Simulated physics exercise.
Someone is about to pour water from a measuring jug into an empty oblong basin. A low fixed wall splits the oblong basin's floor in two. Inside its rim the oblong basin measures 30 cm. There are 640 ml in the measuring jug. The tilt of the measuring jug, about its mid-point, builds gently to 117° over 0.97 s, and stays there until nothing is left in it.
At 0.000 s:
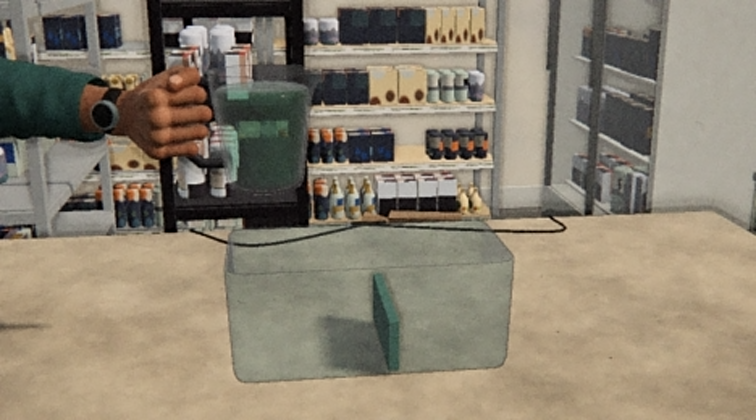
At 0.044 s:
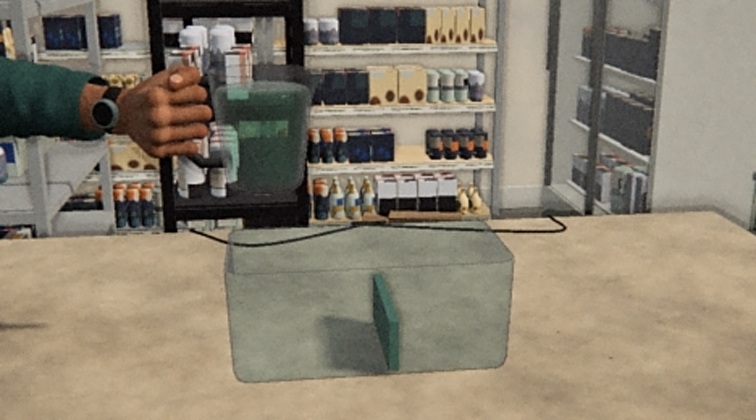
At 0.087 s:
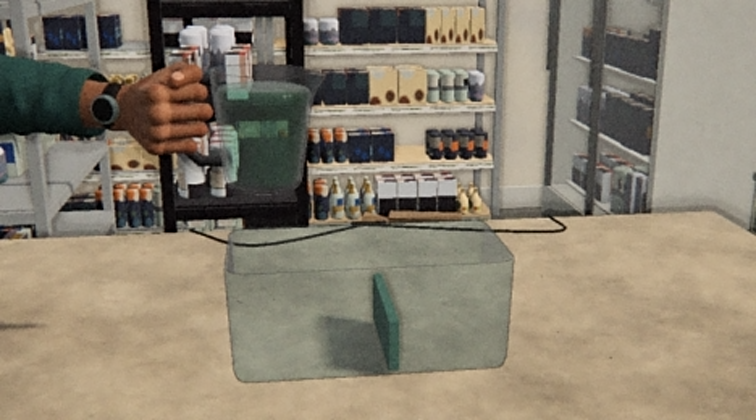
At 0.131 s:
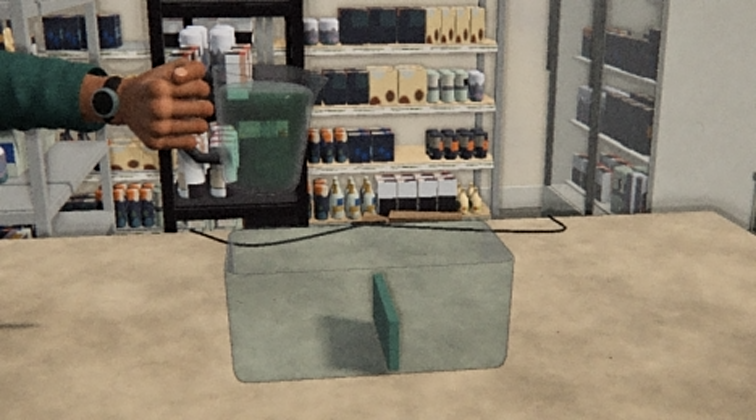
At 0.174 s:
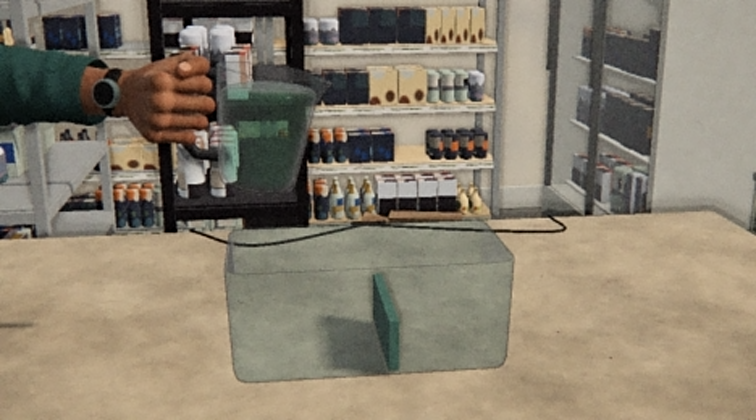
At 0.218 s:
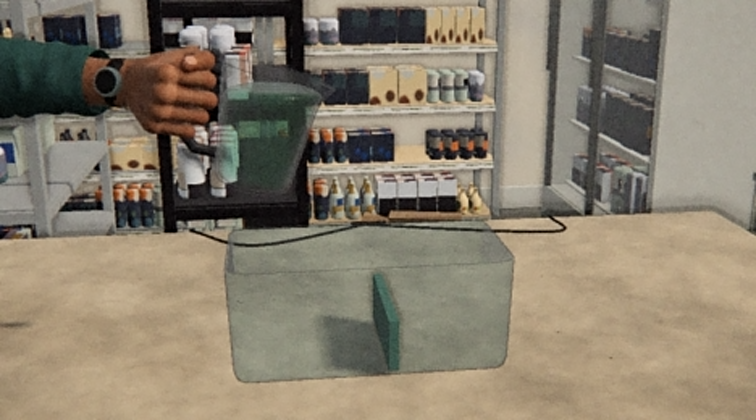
A hand holding a measuring jug of green-tinted water gradually tilts it rightward above a clear oblong basin on a counter.
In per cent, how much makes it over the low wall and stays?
About 50 per cent.
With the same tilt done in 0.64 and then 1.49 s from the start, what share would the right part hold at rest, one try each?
First 30, then 65 per cent.
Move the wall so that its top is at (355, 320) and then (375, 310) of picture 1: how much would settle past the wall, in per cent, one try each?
First 85, then 70 per cent.
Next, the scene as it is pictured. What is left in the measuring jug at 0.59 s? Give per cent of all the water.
About 68 per cent.
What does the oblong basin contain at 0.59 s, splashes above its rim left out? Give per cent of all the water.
About 10 per cent.
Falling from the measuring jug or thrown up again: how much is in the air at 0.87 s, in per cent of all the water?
Near 14 in a hundred.
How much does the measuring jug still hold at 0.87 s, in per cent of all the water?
Near 10 in a hundred.
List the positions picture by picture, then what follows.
The first frame shows tilt 0°; pouring edge (323, 72); surface from (214, 89) to (309, 87); the oblong basin's rim runs from (228, 252) to (499, 241); the wall's top is at (385, 297).
The second frame shows tilt 1°; pouring edge (324, 72); surface from (214, 89) to (310, 87).
The third frame shows tilt 2°; pouring edge (325, 74); surface from (216, 88) to (311, 88).
The fourth frame shows tilt 5°; pouring edge (328, 77); surface from (218, 88) to (313, 89).
The fifth frame shows tilt 9°; pouring edge (331, 82); surface from (220, 88) to (317, 90).
The sixth frame shows tilt 14°; pouring edge (335, 88); surface from (224, 90) to (322, 91).
By 0.59 s the tilt is 79° and 69 per cent is still to pour, 1 is left of the wall and 9 right of it.
By 0.87 s the tilt is 114° and 10 per cent is still to pour, 28 is left of the wall and 48 right of it.
By 1.16 s the tilt is 117° and 0 per cent is still to pour, 50 is left of the wall and 49 right of it.
By 1.47 s the tilt is 117° and 0 per cent is still to pour, 49 is left of the wall and 50 right of it.
At rest 49 per cent lies left of the wall, 50 right of it and 1 outside.
